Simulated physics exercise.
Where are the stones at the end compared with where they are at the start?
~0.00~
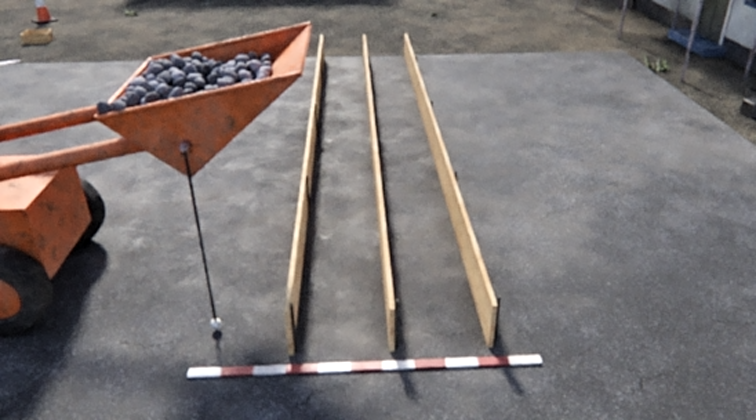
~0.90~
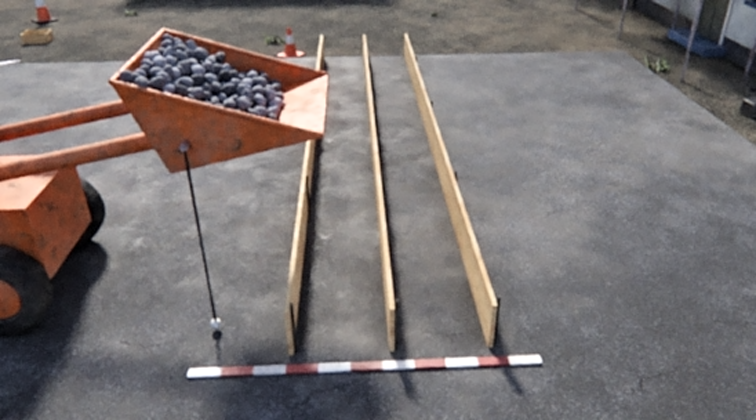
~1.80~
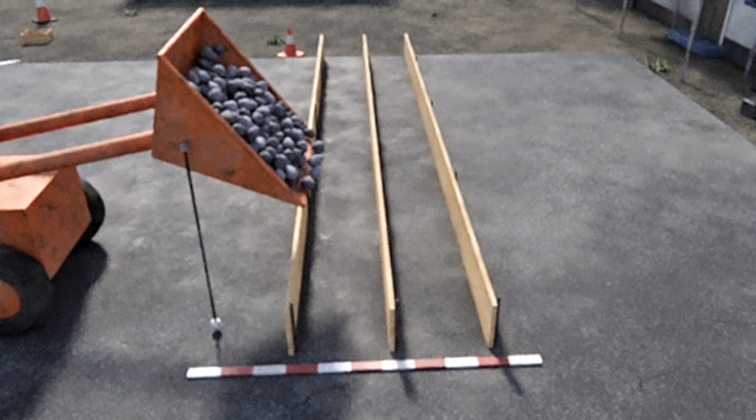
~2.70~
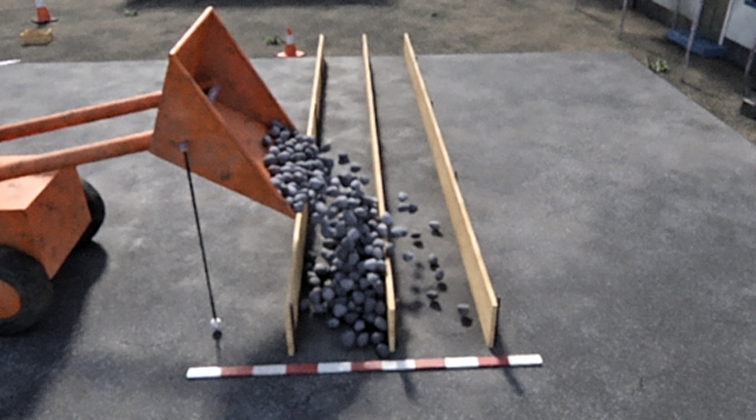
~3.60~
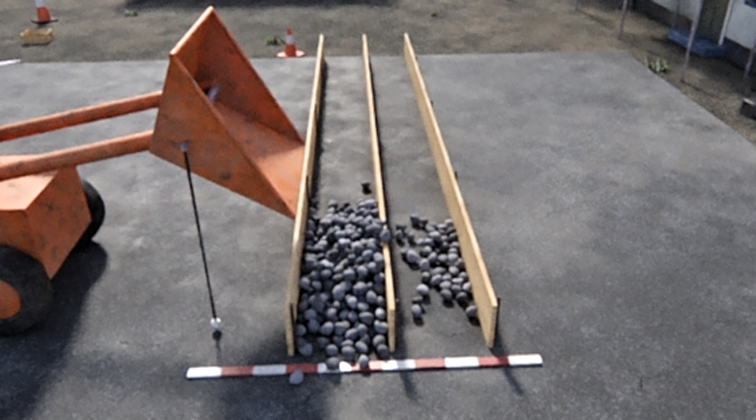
At the start the stones are heaped in the raised orange bucket at the upper left. By the end they lie on the ground to the right of the loader, mostly between the left and middle planks, with a smaller group between the middle and right planks.
